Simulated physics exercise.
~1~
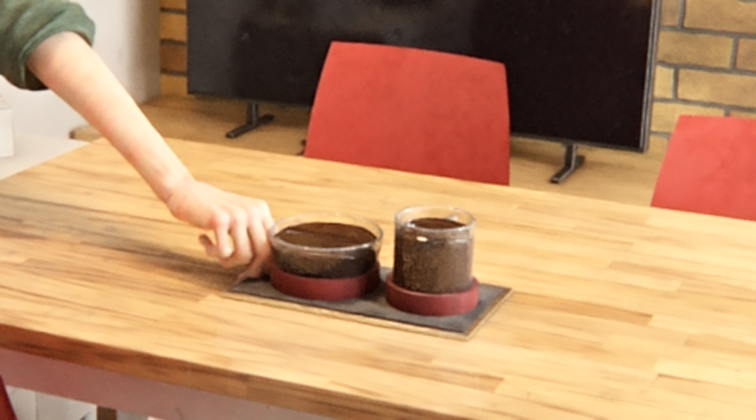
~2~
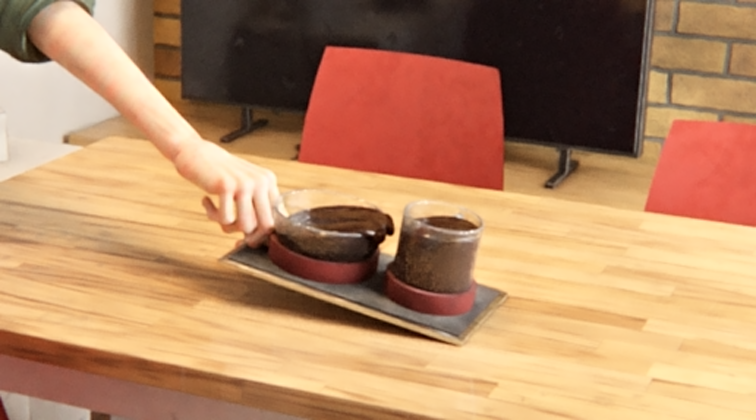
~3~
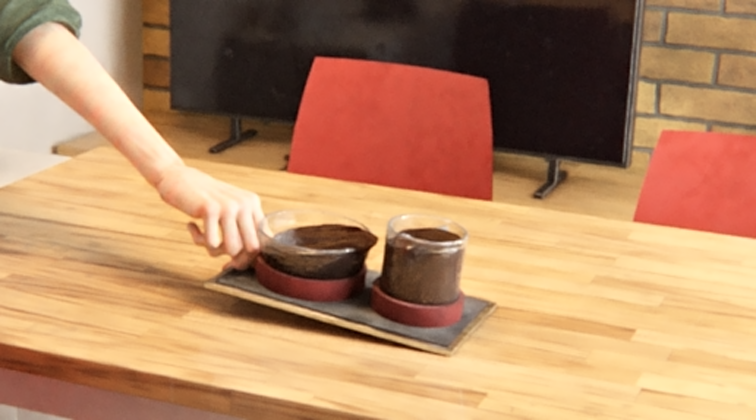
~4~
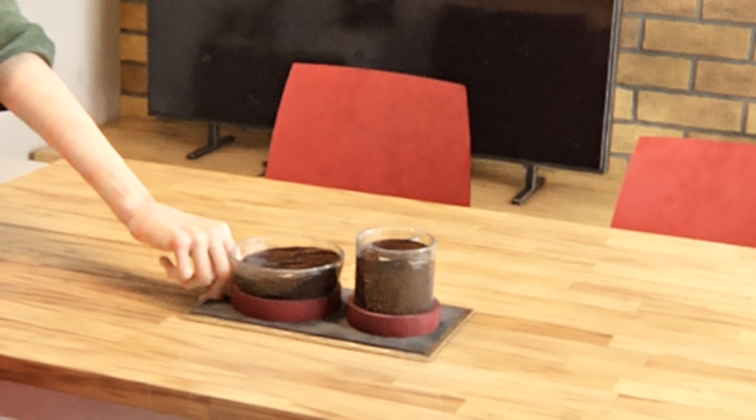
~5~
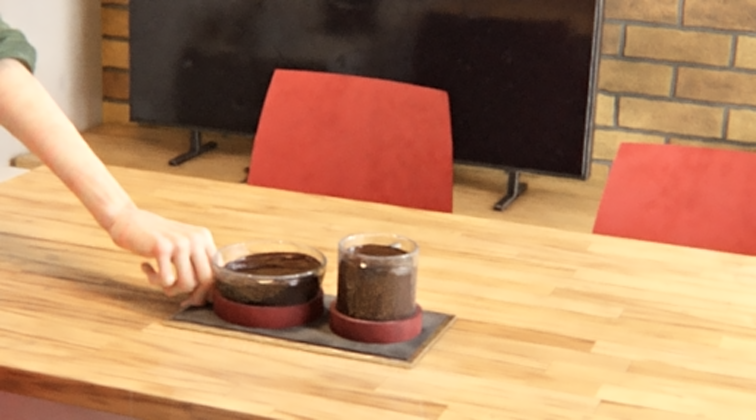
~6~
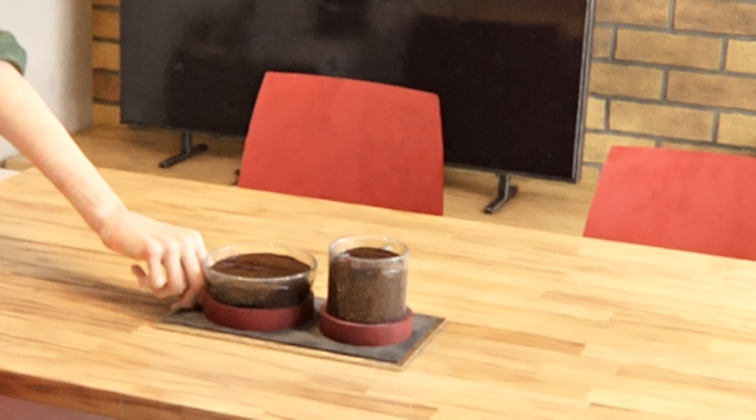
A hand lifted the left edge of a dark tray holding a round glass bowl and a glass mug of coffee, making the dark liquid slosh toward the bowl's right rim, then lowered the tray flat on the wooden table and kept hold.
